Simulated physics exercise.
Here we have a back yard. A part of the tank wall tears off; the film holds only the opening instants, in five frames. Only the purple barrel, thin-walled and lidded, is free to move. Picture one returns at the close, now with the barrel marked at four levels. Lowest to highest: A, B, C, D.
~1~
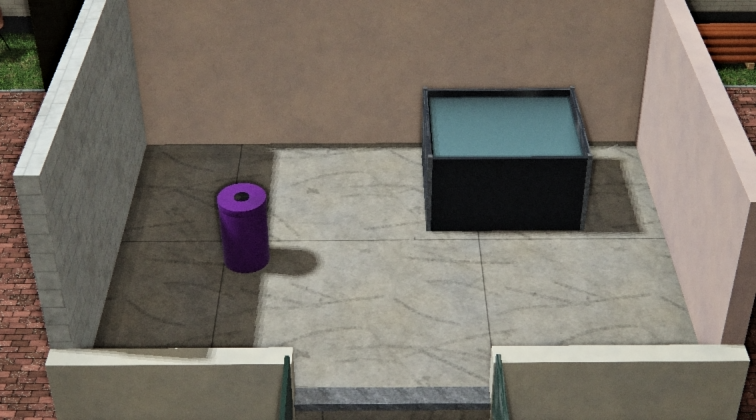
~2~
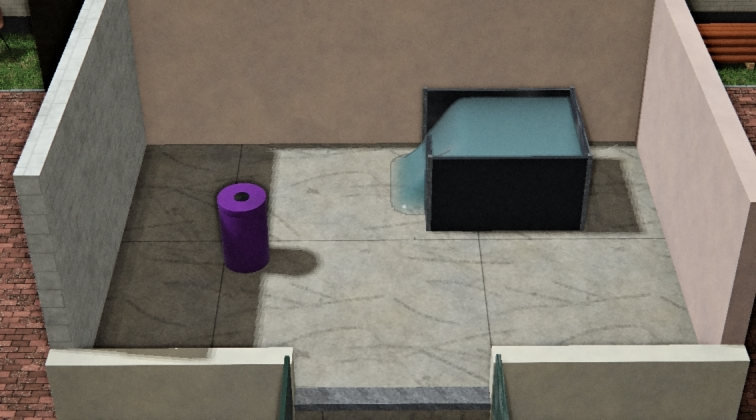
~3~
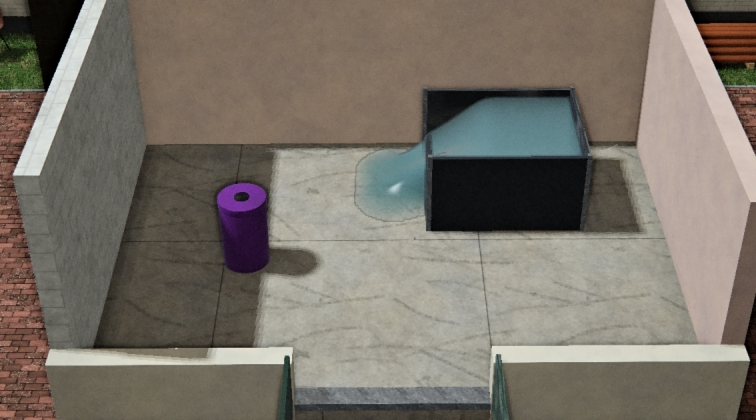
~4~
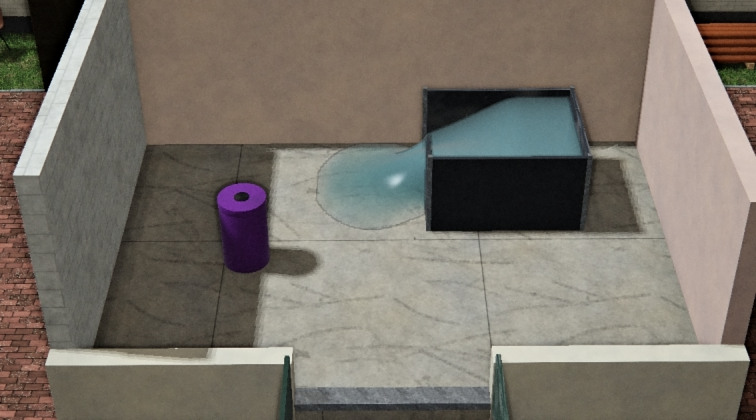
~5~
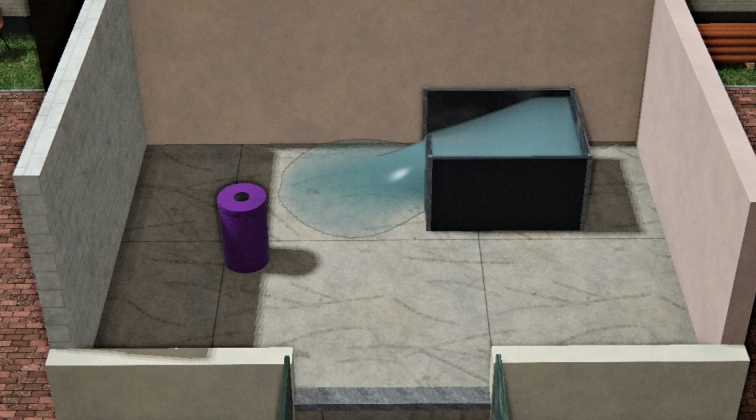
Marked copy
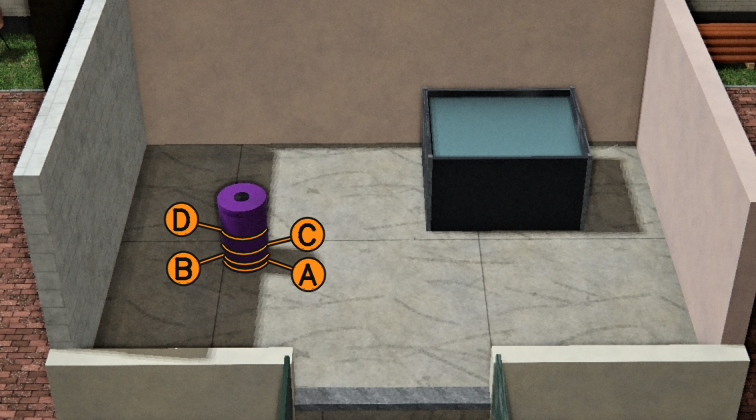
Water pours from the left side of a dark tank and spreads toward a purple barrel.
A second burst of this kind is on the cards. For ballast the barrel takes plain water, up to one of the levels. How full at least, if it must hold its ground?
C will do.
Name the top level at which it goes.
Here it is level B.
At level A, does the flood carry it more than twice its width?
Yes, it does.
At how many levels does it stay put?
Two of the four.
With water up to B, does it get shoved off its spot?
Yes, that goes wrong.
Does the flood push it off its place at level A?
Yes.
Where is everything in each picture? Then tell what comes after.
Lid of the purple barrel at (242, 197); tank full, its middle at (504, 128); open gate at (392, 350).
Water covers 2 % of the ground and is seen nearest the barrel at (402, 203).
Water covers 4 % of the ground and is seen nearest the barrel at (370, 207).
Water covers 7 % of the ground and is seen nearest the barrel at (344, 218).
Lid of the purple barrel at (242, 197); water covers 11 % of the ground and is seen nearest the barrel at (317, 225).
On the marked copy, A at (245, 270); B at (244, 264); C at (243, 254); D at (242, 239); from the bottom up A, B, C, D.
With A, it is pushed about 8 times its own width away.
With B, it is pushed about twice its own width away.
With C, it does not move.
With D, it does not move.
